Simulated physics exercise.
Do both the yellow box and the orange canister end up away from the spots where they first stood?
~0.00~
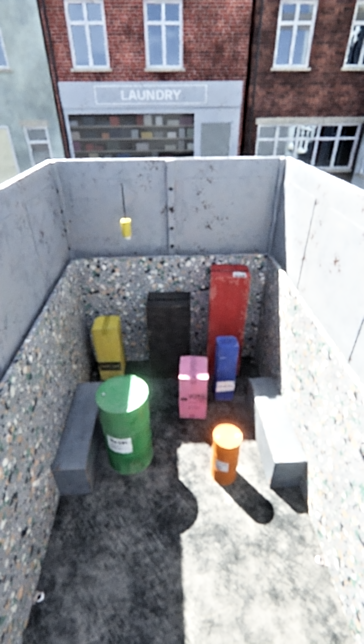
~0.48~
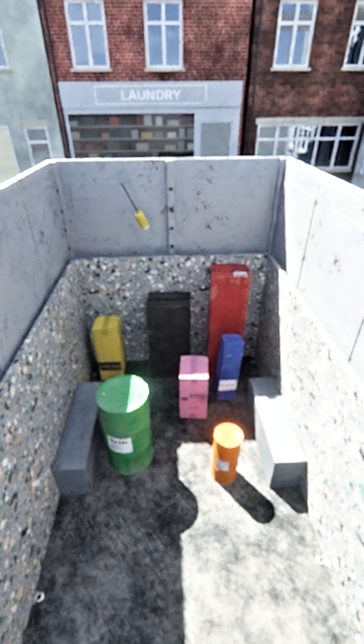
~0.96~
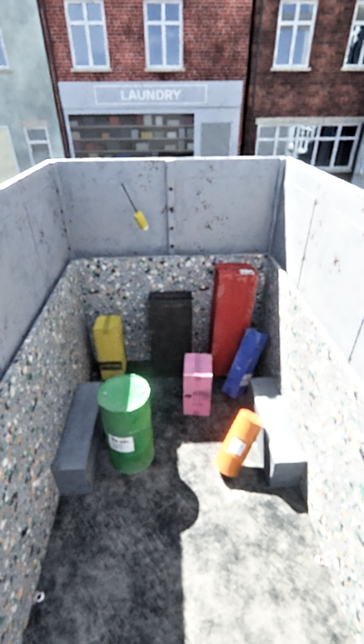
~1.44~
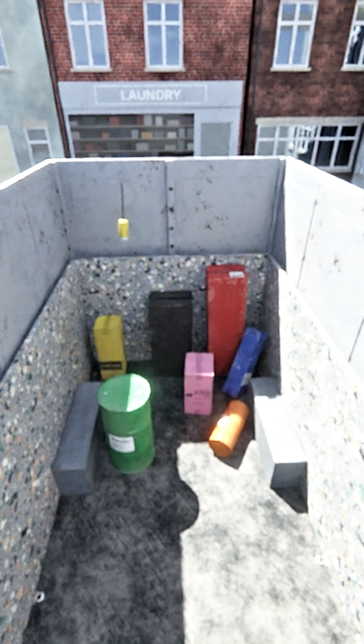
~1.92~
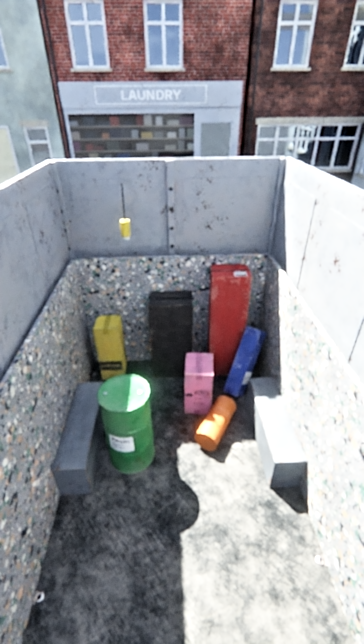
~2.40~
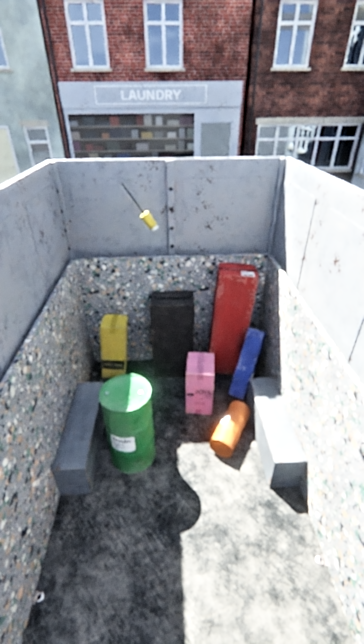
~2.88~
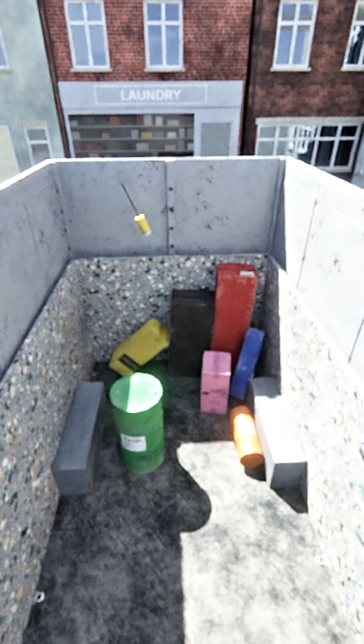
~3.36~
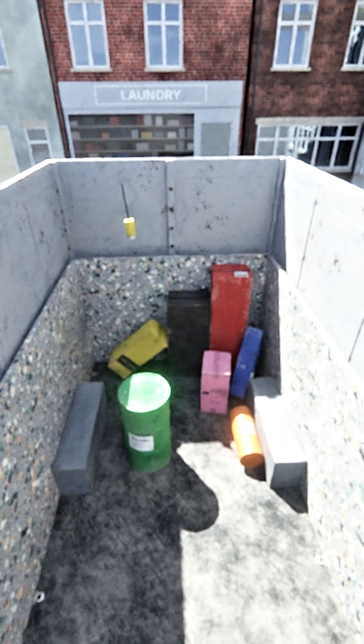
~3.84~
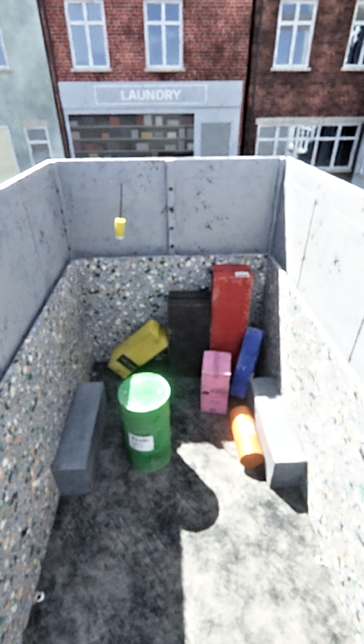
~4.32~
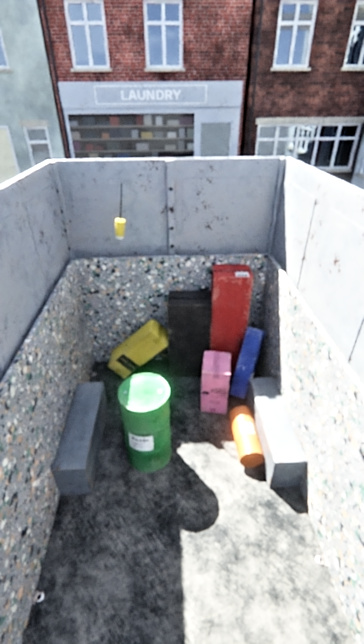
Yes, both leave their spots. The yellow box ends up further right and leaning over, and the orange canister ends up on its side by the right-hand ledge.
To begin with, a green drum, an orange canister and several coloured boxes stand upright in an open-topped, speckle-walled bay, with a small yellow lamp hanging above. The lamp swings to the right, and then the orange canister tips and the blue box leans over to the right. The canister drops onto its side and rolls a little left, then back to the right. Next the yellow box slides right and tilts over, while the pink box and the green drum shift right but stay upright. Finally everything rests, with the canister lying by the right-hand ledge.
